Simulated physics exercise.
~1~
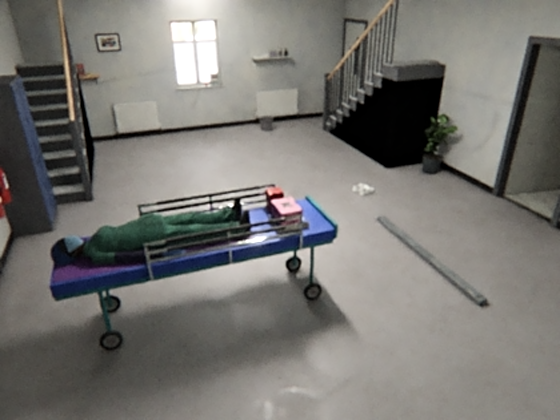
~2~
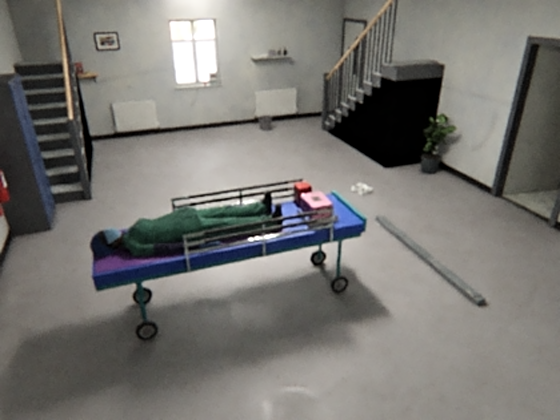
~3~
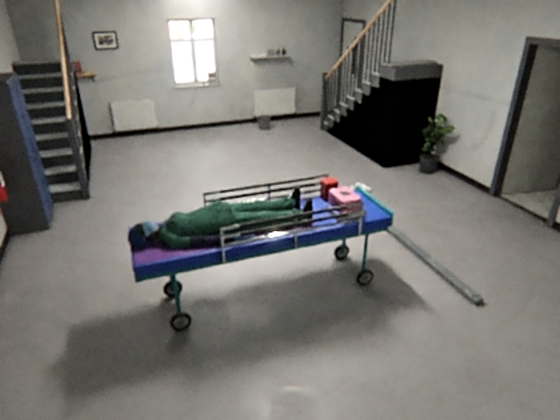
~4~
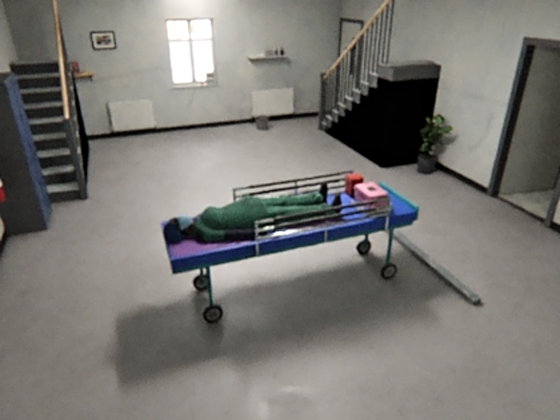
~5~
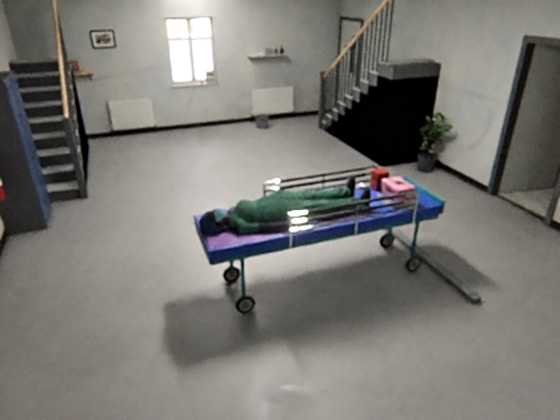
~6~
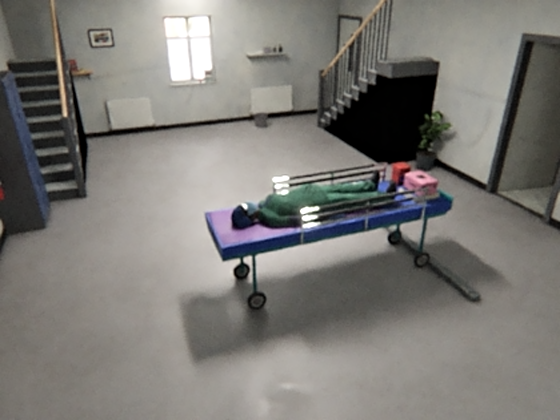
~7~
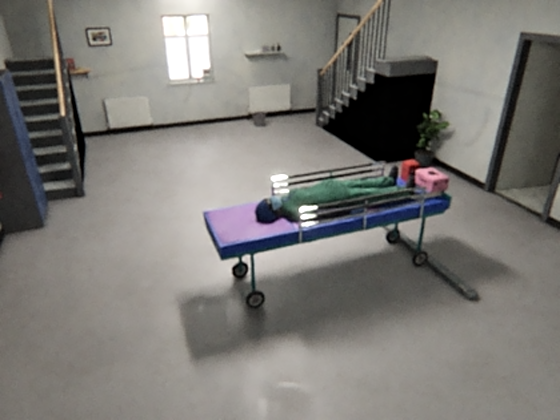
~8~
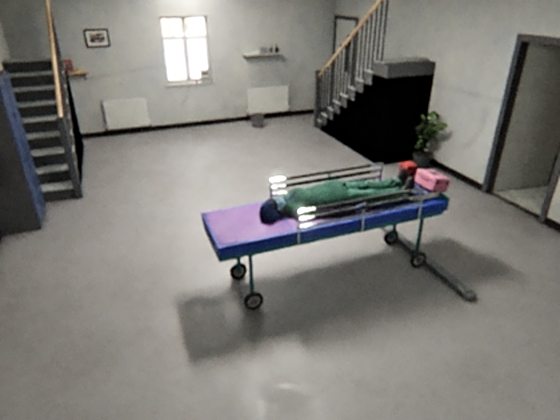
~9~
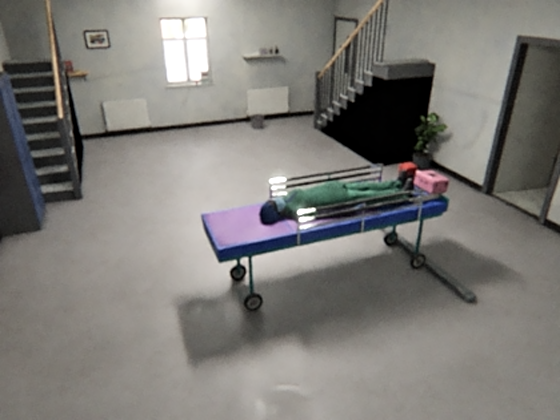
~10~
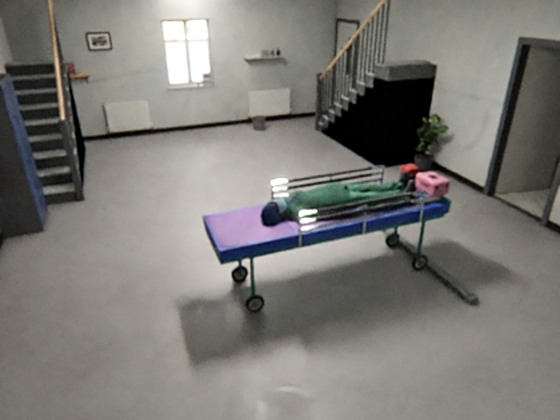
A person in green rides a trolley rightward, slides toward its foot, and stays aboard.
